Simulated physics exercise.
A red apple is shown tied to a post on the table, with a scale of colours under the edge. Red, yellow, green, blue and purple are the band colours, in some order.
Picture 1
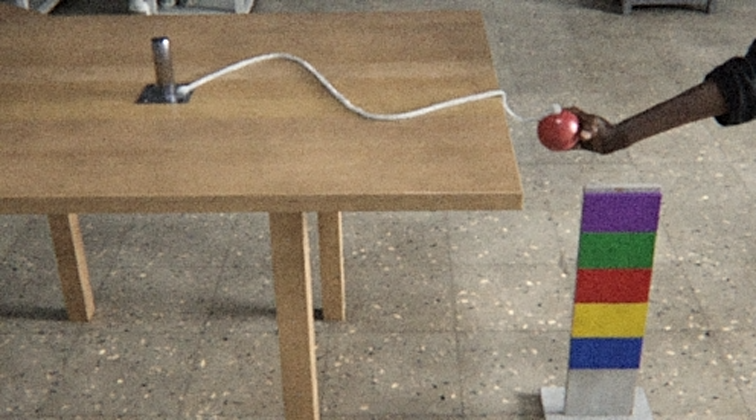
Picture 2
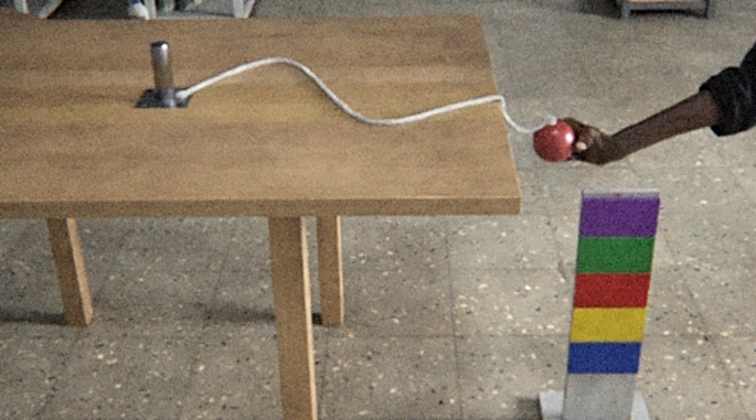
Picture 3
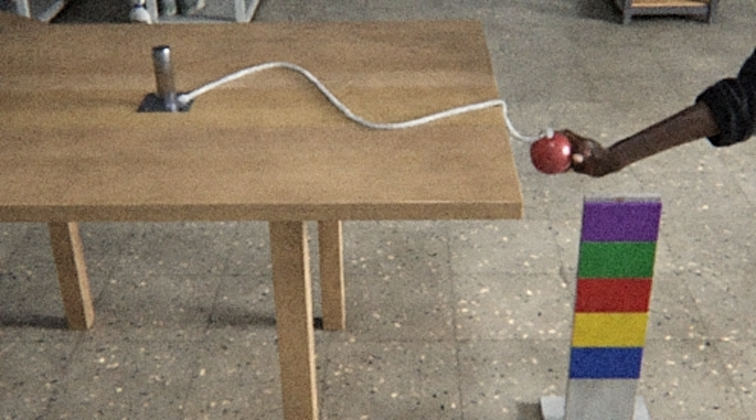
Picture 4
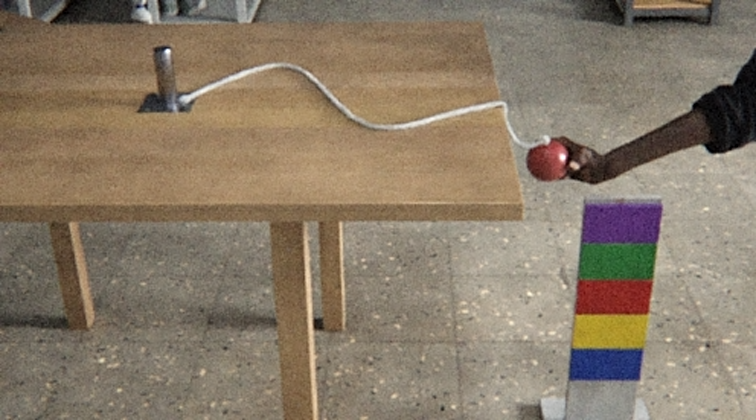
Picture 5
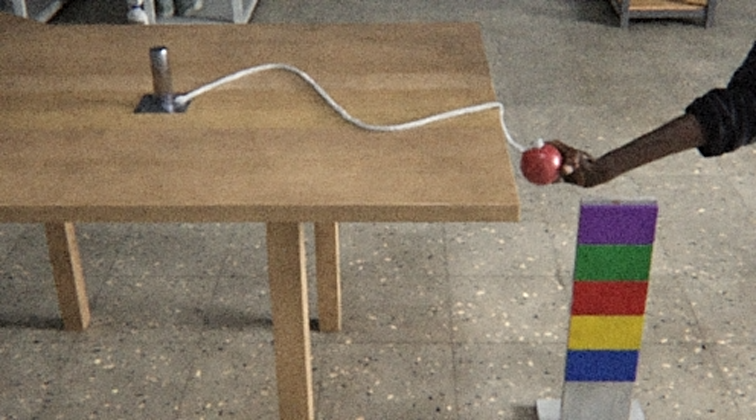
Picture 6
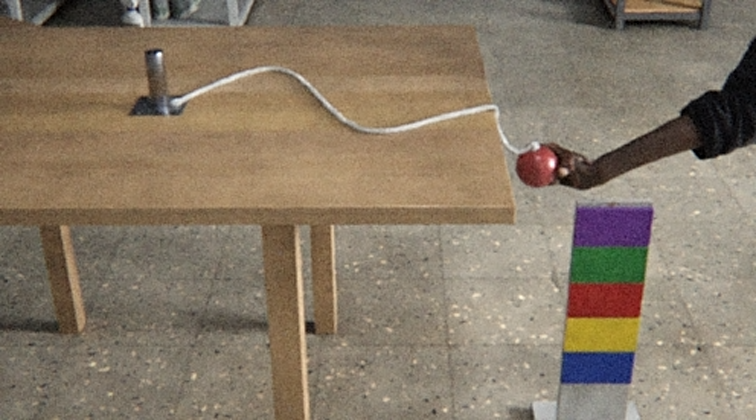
The clip opens on a wooden table where a white cord runs from a metal post to a red apple, held by a hand beyond the right edge, near a colour-banded upright. The hand lowers the apple slightly and draws it a little left toward the table, still gripping it as the cord bends over the edge.
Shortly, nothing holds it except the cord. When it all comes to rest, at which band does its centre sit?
At yellow.
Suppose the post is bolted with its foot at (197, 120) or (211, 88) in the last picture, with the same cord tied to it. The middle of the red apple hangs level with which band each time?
Blue; blue.
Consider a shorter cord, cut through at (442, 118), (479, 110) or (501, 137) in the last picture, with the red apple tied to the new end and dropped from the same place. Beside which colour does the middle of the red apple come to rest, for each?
In order of the tries: Purple; then green; then red.
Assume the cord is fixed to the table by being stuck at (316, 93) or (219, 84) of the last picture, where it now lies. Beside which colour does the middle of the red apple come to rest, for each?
Results, in sequence: Green / red.
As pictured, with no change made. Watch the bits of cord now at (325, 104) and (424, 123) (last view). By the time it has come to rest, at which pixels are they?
End points: Roughly (436, 97); roughly (488, 175).
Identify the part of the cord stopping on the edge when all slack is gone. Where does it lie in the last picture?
It's the piece you see at (348, 123).
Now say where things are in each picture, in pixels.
In the first picture, red apple (559, 130); purple (622, 214); green (618, 252); red (614, 287); yellow (610, 322); blue (606, 354).
In the second picture, red apple (554, 141); cord through (216, 80) (291, 63) (328, 93) (383, 123) (472, 103).
In the third picture, red apple (551, 153).
In the fourth picture, red apple (547, 161); cord through (219, 84) (294, 68) (331, 98) (385, 128) (475, 109).
In the fifth picture, red apple (541, 164).
In the sixth picture, red apple (537, 167); cord through (211, 88) (286, 71) (323, 101) (377, 132) (467, 112).
A little later, apple near (443, 289); level with red.
Next, apple near (502, 324); level with yellow.
When it is over, apple near (482, 318); level with yellow. The cord holds its middle at yellow.
